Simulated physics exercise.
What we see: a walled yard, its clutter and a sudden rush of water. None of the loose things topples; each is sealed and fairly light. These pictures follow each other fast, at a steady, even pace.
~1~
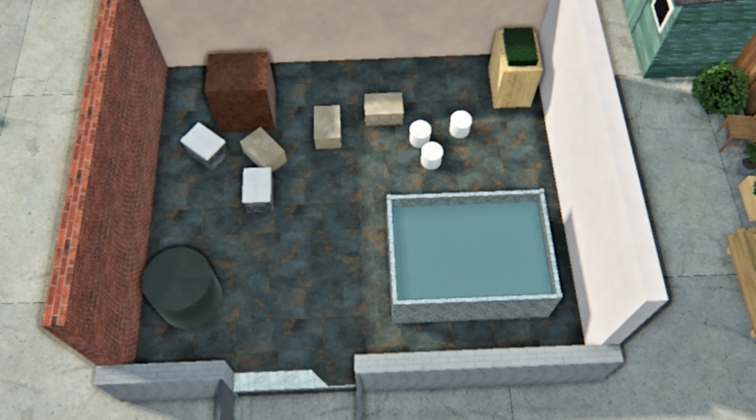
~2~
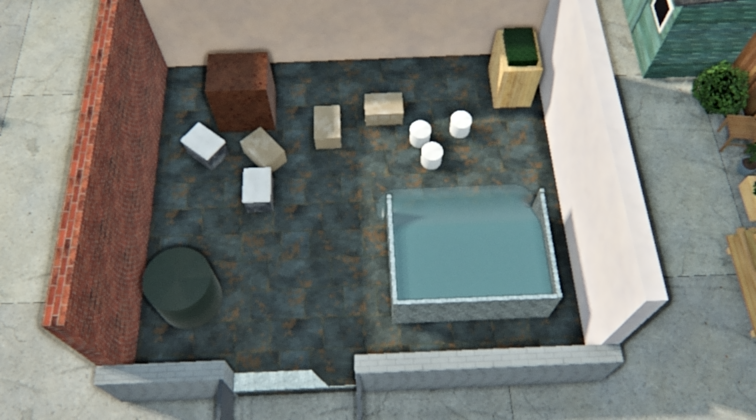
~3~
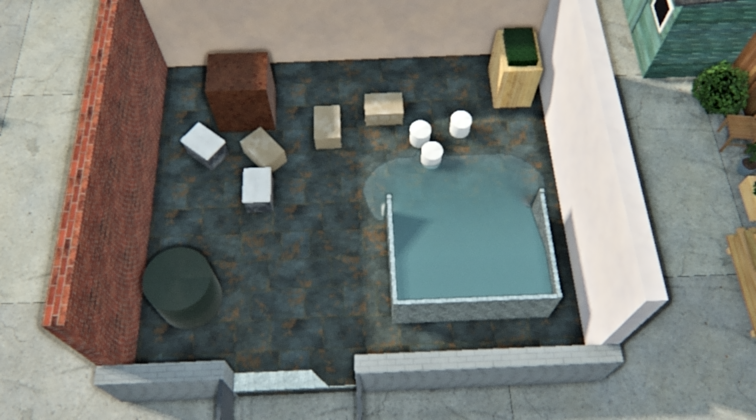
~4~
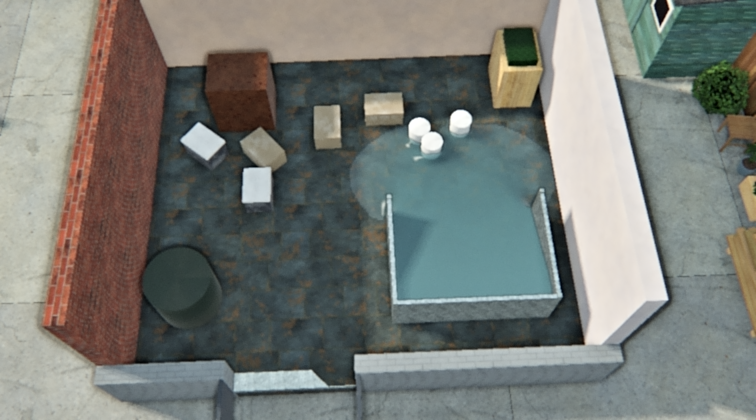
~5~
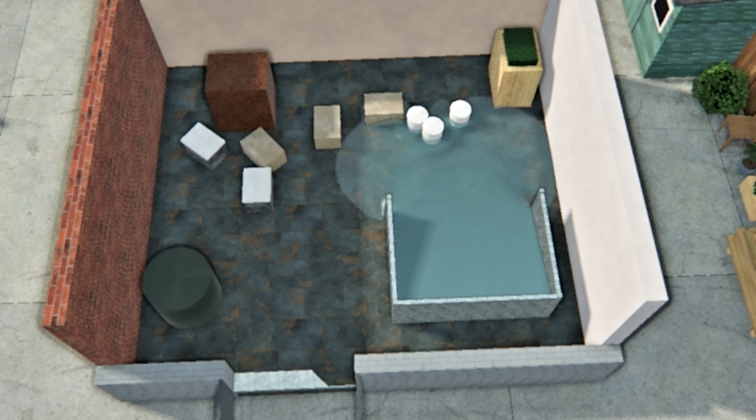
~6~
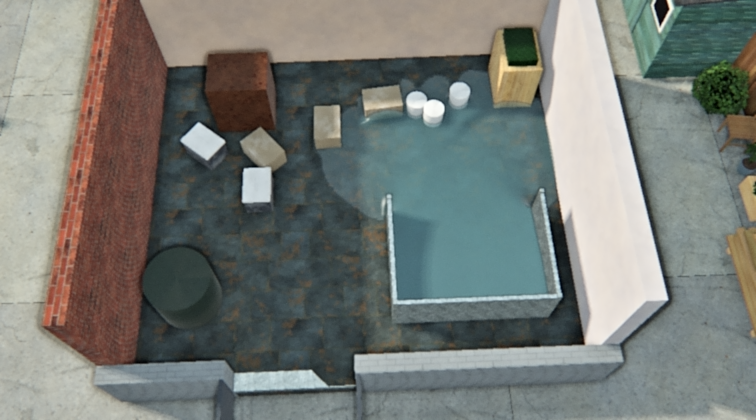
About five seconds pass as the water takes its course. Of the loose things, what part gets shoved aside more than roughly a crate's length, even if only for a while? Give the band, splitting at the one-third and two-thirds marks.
The share lands in the top band, two thirds or more.
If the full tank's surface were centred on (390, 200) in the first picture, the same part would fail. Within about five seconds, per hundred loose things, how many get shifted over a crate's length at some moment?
About 100 per cent.
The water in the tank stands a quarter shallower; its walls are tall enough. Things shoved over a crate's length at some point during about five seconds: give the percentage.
Share moved that far: Approx. 100 %.
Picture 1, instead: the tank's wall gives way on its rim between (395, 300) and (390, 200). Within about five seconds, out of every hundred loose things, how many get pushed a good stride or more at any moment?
I'd put it at about 50 percent.
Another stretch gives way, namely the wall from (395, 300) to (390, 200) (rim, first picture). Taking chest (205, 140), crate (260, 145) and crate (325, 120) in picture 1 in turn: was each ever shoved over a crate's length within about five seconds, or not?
Same order as named: Sent that far; sent that far; sent that far.
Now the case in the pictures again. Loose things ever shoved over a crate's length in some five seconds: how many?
So that is 8.
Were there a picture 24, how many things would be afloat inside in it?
4 in total.
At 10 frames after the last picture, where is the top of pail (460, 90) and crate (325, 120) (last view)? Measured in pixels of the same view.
Around (464, 44) and (286, 90).
A moment on, 4 of 8 are well off their spots; 1 afloat.
Next, 5 of 8 are well off their spots; 5 afloat.
Later, 6 of 8 are well off their spots; 4 afloat.
In the end, 8 of 8 are well off their spots, and 8 have been at some point; 6 afloat.
